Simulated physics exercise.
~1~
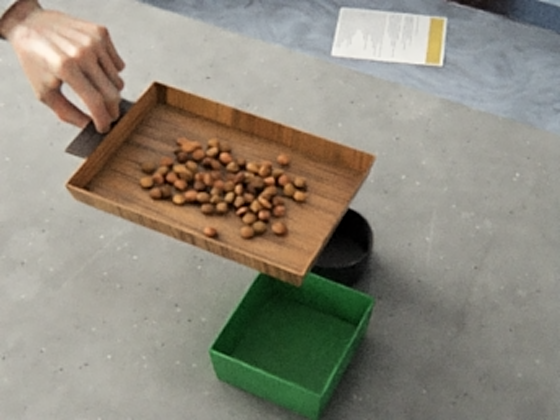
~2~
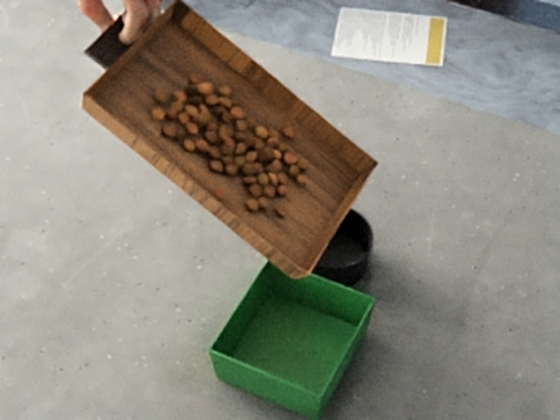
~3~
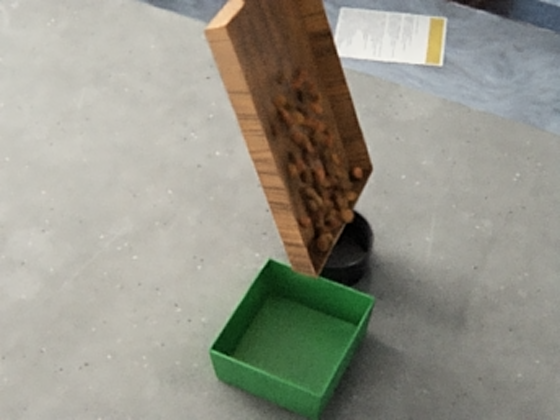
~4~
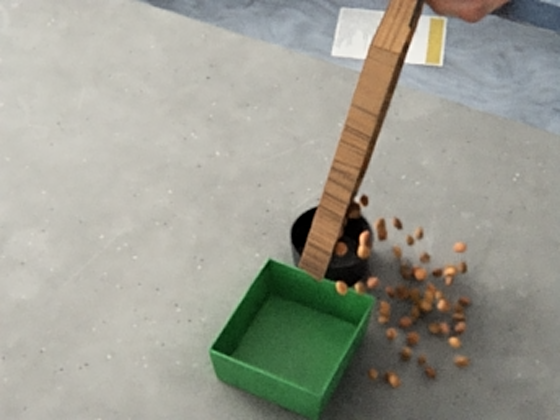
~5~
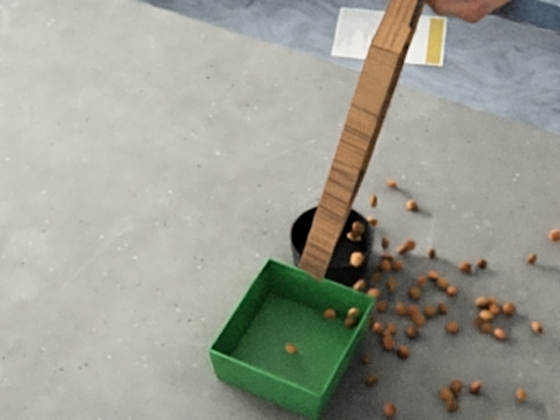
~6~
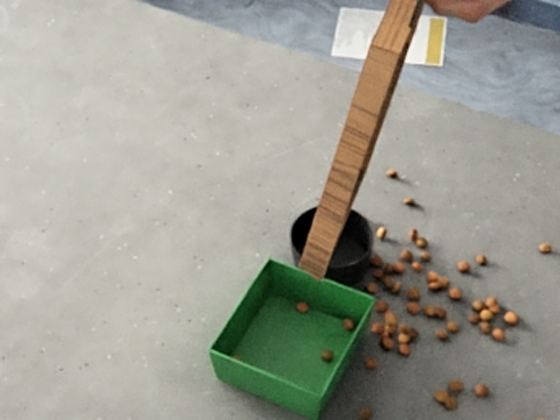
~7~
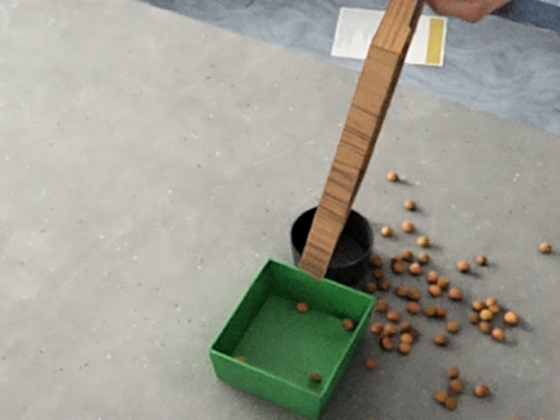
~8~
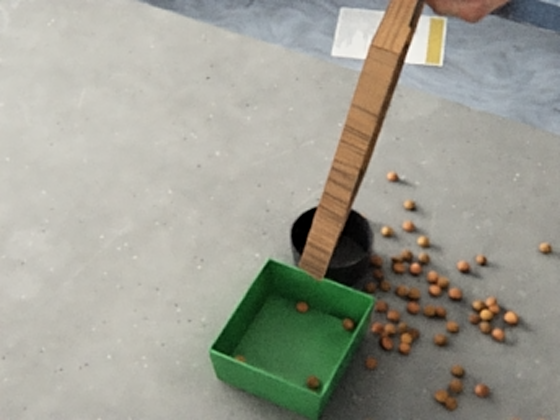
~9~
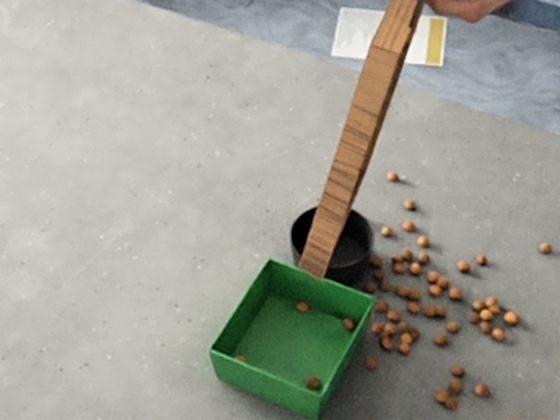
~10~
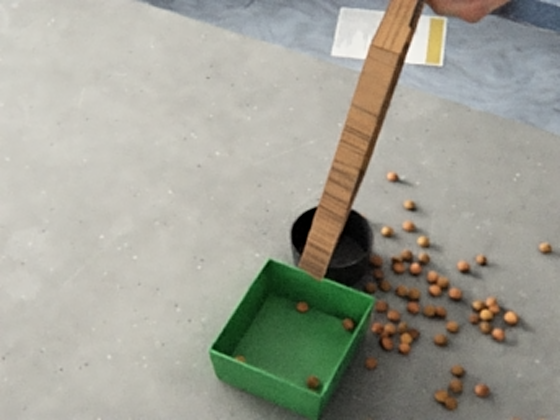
On a speckled grey surface, a hand holds a wooden tray of small brown bits of kibble above a green square tin and a round black dish. The hand swings the tray upward, tilting it steeply to the right, and the bits slide toward its lower edge. As the tray tips past upright, they spill off and scatter mostly to the right of both containers. A few bounce into the green tin and roll about briefly. Finally everything lies still, with most of the kibble strewn across the surface and only a few bits in the tin.
